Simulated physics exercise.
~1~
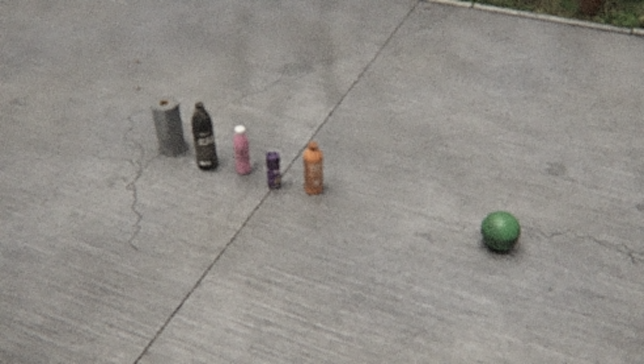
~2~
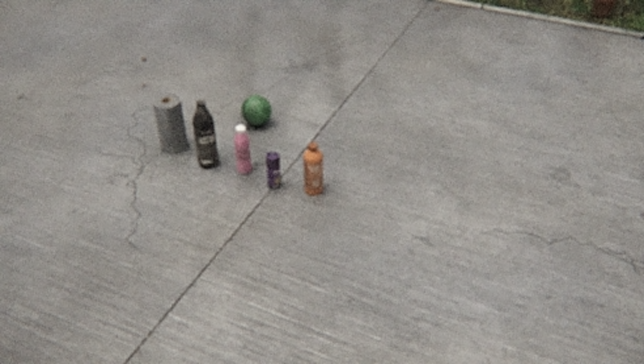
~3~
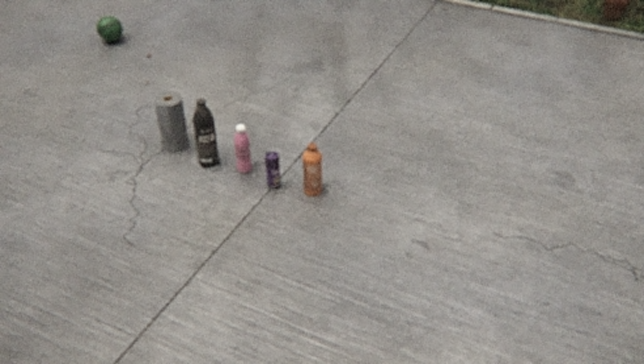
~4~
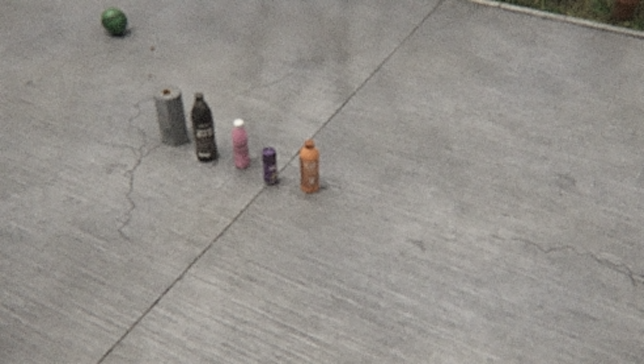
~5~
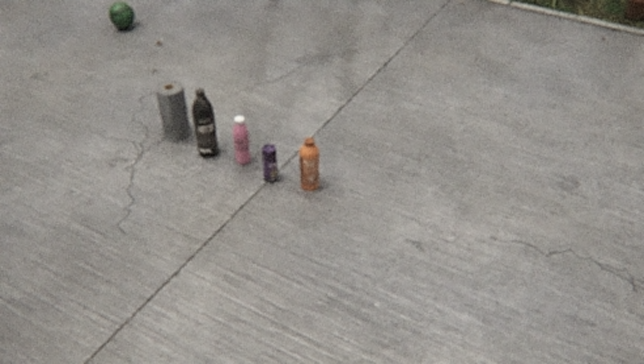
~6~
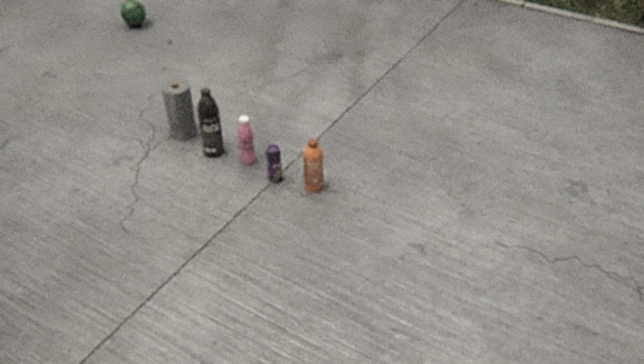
Green ball rolling leftward behind a row of bottles, a can and a grey roll on concrete, leaving all five standing.
